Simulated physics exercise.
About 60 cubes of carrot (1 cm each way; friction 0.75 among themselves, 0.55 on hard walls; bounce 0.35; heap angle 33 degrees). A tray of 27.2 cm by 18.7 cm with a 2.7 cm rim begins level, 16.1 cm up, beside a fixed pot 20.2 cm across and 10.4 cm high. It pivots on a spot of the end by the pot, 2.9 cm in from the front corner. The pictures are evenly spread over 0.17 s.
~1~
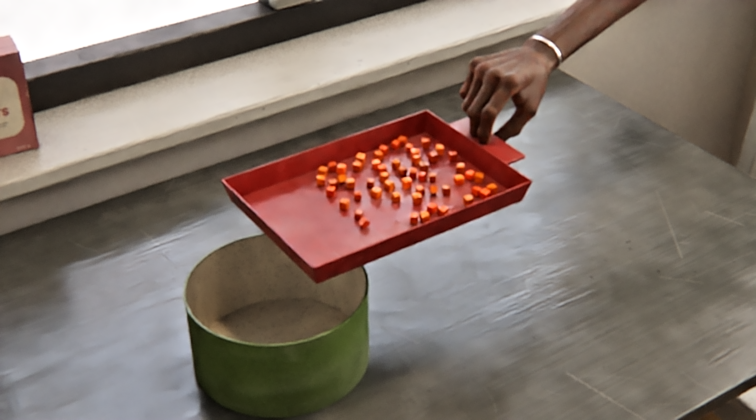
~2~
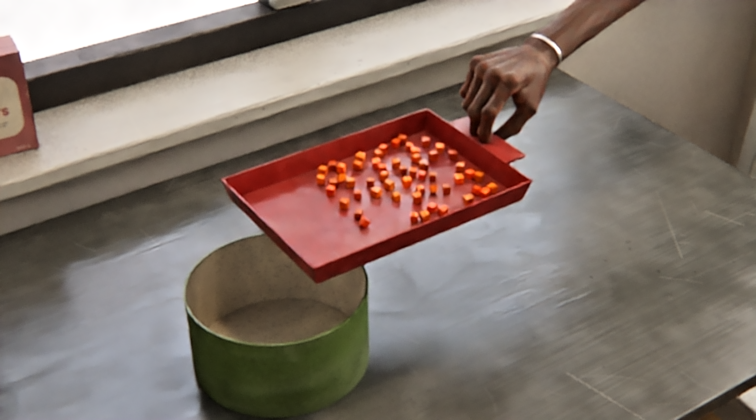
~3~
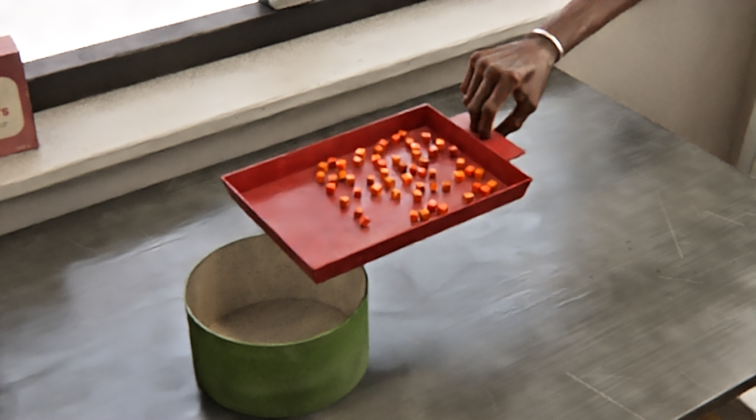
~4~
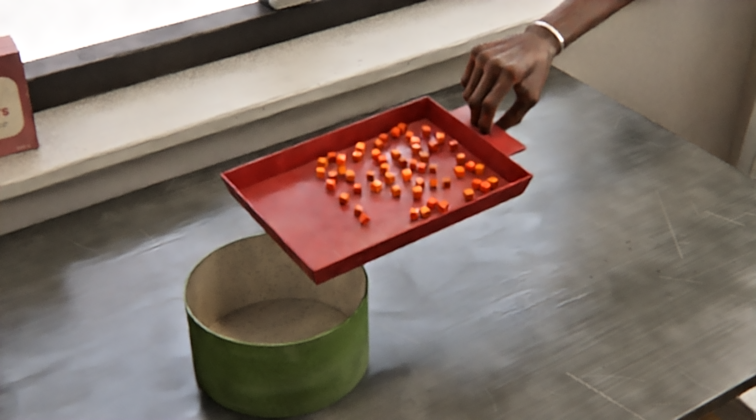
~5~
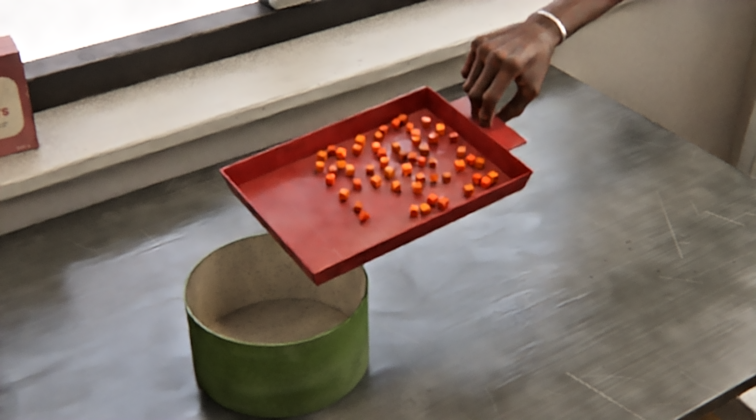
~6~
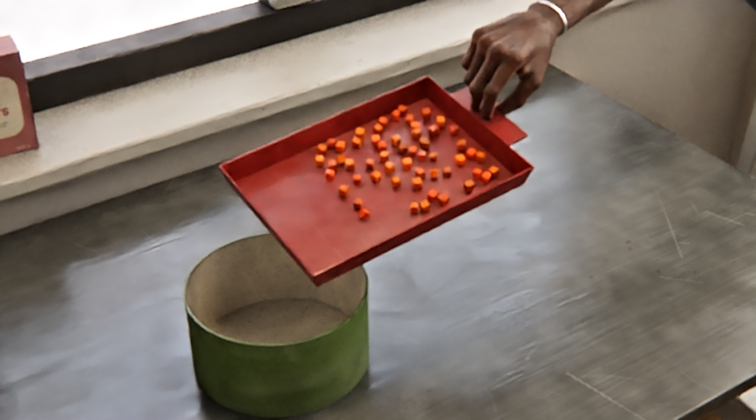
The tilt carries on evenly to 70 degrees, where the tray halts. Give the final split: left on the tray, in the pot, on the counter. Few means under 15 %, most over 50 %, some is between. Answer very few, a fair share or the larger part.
Tray a fair share, pot very few, counter the larger part.
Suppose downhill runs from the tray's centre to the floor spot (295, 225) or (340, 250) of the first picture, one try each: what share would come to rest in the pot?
Some 40 and 0 per cent.
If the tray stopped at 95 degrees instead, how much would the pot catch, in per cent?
Then about 10 per cent.
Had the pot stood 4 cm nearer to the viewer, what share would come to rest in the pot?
In that case some 35 per cent.
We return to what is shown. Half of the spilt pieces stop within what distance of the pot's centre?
Roughly 24 cm.
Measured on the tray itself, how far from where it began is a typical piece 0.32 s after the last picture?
Roughly 1 cm.
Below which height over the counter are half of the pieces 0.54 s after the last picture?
Roughly 22 cm.
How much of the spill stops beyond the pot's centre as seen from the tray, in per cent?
Roughly 90 per cent.
Then, 0.32 s after the last picture, tilt 39 degrees; the tray holds 100 %, the pot 0 %.
Then, 0.54 s after the last picture, tilt 60 degrees; the tray holds 100 %, the pot 0 %.
Then, 0.86 s after the last picture, tilt 70 degrees; the tray holds 45 %, the pot 0 %.
In the end, tray 40 %, pot 0 %, counter 60 %.
